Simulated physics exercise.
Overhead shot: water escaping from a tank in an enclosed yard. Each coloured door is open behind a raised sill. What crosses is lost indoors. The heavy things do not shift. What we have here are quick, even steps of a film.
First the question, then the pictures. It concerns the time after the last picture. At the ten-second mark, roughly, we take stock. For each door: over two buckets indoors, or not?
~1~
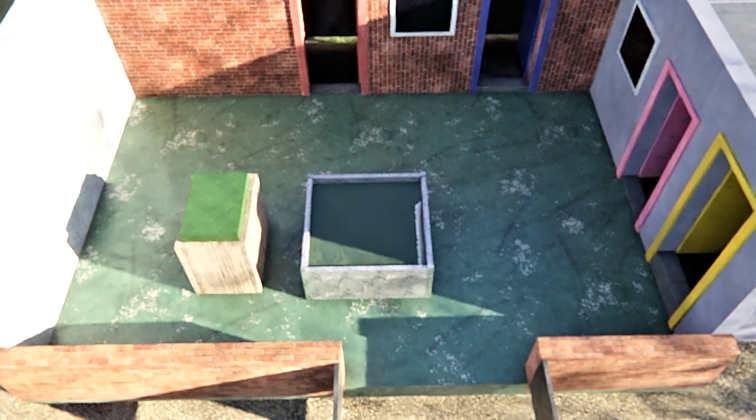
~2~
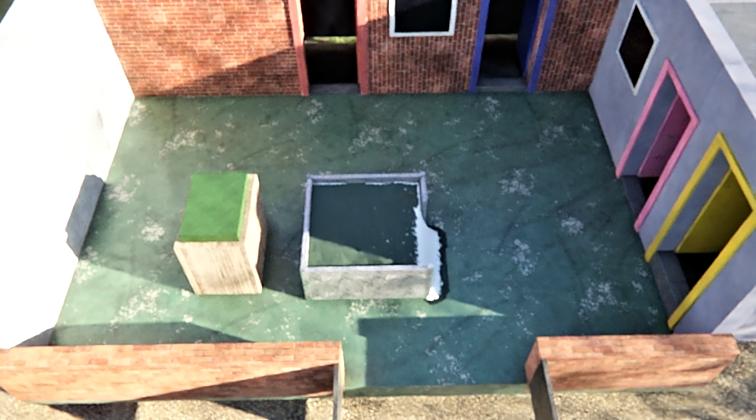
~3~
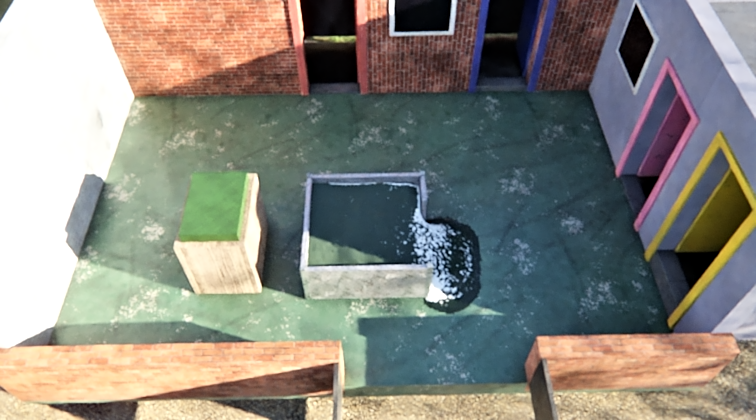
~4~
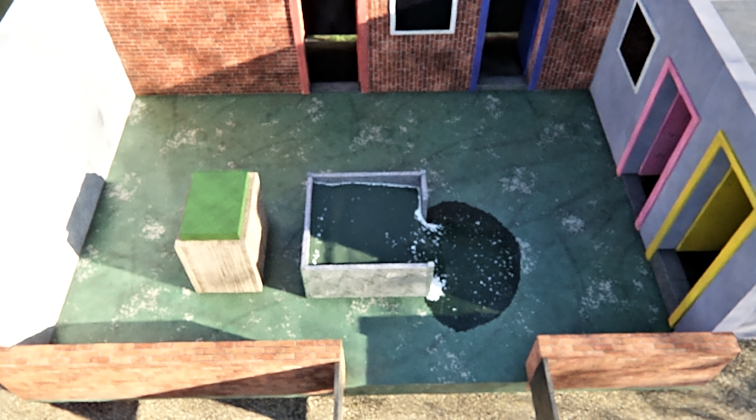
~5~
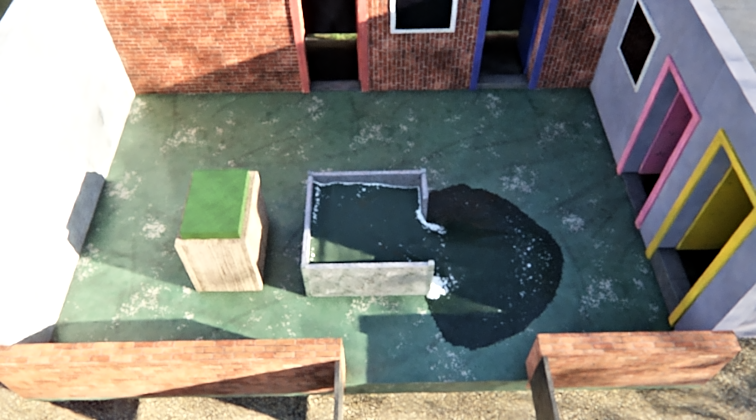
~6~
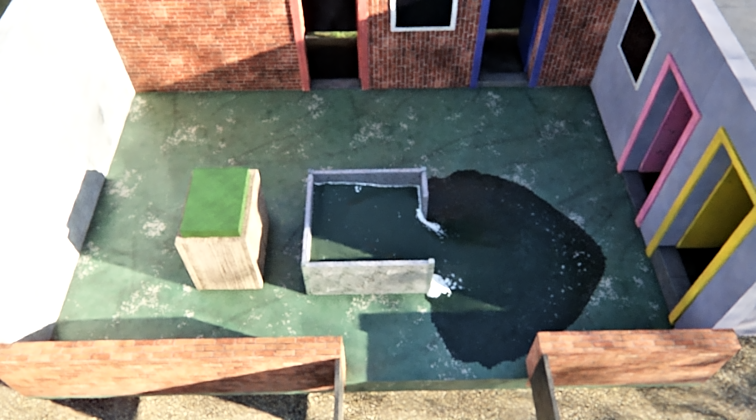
The yellow door doesn't overshoot the mark there. The blue door doesn't overshoot the mark there. The pink door overshoots the mark there. The red door doesn't overshoot the mark there.
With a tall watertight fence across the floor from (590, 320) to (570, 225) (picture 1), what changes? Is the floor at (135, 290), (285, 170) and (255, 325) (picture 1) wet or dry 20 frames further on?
Results in order: Bone-dry / bone-dry / bone-dry.
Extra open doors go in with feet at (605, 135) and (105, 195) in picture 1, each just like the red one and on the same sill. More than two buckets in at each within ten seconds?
In order: Exceeds it, falls short.
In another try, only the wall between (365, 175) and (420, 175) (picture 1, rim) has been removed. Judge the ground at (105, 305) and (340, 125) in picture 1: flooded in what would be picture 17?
Note: Point one unreached; point two inundated.
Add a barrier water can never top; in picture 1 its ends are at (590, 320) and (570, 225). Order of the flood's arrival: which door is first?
The door marked pink.
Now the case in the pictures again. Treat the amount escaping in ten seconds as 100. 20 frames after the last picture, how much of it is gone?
Near 50 in a hundred.
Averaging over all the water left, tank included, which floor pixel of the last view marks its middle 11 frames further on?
I'd say near (491, 258).
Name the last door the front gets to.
That would be the red door.
A moment on, water covers 25 % of the floor; the yellow door wet at the sill, nothing in, the blue door not reached, the pink door under two buckets in, the red door not reached.
Next, water covers 25 % of the floor; the yellow door wet at the sill, nothing in, the blue door not reached, the pink door over two buckets in, the red door not reached.
Then, water covers 30 % of the floor; the yellow door wet at the sill, nothing in, the blue door wet at the sill, nothing in, the pink door over two buckets in, the red door not reached.
Later, water covers 45 % of the floor; the yellow door wet at the sill, nothing in, the blue door wet at the sill, nothing in, the pink door far over two buckets in, the red door wet at the sill, nothing in.
In the end, water covers 70 % of the floor; the yellow door wet at the sill, nothing in, the blue door under two buckets in, the pink door far over two buckets in, the red door wet at the sill, nothing in.
